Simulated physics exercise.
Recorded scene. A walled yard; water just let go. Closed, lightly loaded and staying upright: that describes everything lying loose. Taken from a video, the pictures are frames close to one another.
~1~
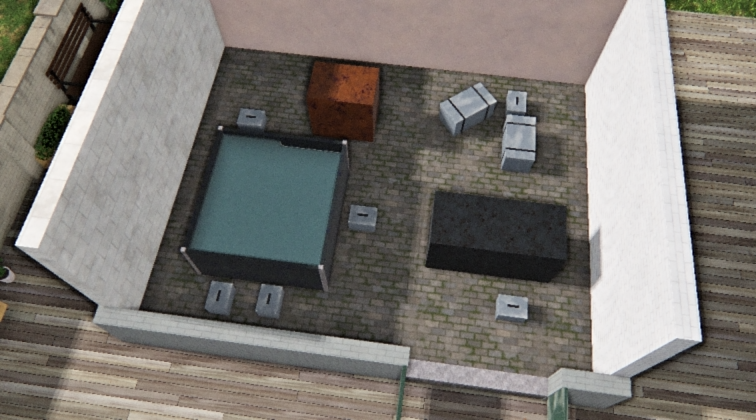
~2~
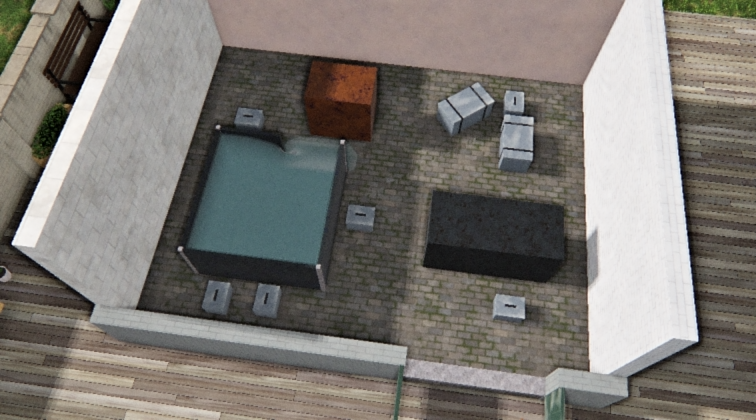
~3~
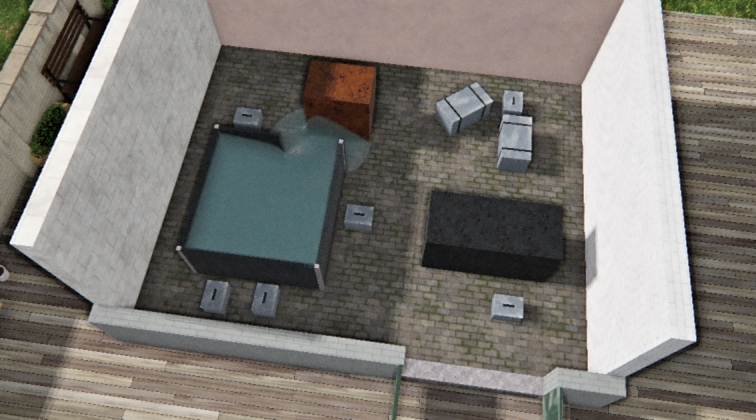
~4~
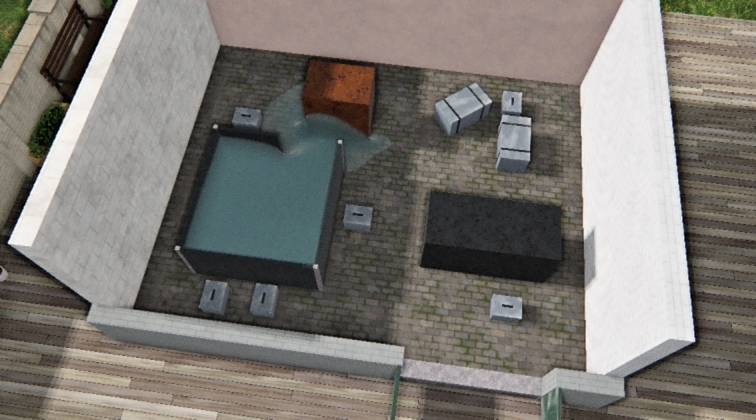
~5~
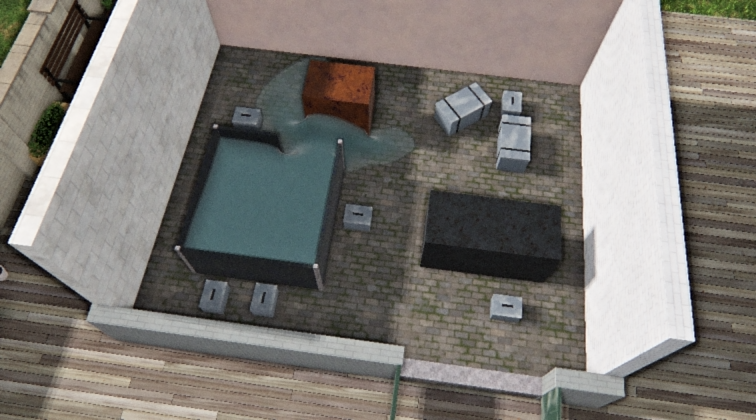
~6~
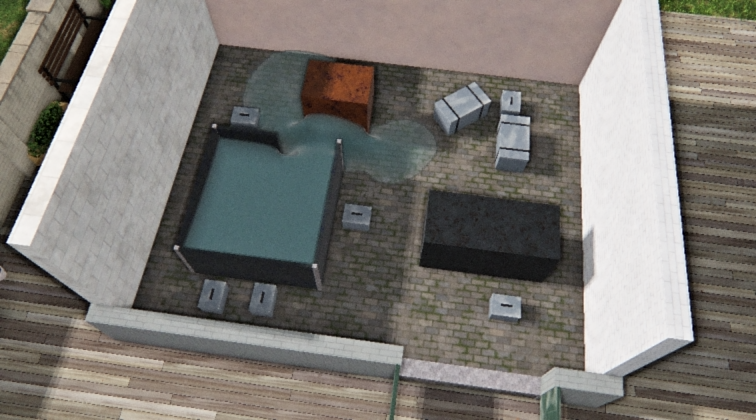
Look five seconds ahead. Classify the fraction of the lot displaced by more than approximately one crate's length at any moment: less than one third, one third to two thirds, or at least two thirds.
The fraction is one third to two thirds.
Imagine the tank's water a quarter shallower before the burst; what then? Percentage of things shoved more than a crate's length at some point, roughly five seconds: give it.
50 per cent or so.
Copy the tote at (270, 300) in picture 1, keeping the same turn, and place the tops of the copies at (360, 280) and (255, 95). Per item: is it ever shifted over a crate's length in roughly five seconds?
Copy 1: Stayed below the mark. Copy 2: Passed the mark.
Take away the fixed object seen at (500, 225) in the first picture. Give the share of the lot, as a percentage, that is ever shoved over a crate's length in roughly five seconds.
About 60%.
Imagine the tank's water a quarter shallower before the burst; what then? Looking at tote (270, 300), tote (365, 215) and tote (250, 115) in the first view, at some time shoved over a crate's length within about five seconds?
Order as given: Not past it; not past it; displaced that much.
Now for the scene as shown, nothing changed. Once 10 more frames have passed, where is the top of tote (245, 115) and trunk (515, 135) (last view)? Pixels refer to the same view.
First top about at (195, 121); second top about at (576, 136).
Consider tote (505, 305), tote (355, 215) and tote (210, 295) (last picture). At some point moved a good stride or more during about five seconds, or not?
Successively: Never went far, never went far, never went far.
A moment on, 1 of 8 are well off their spots; 0 afloat.
Next, 4 of 8 are well off their spots; 3 afloat.
Later, 4 of 8 are well off their spots; 4 afloat.
In the end, 2 of 8 are well off their spots, and 4 have been at some point; 4 afloat.
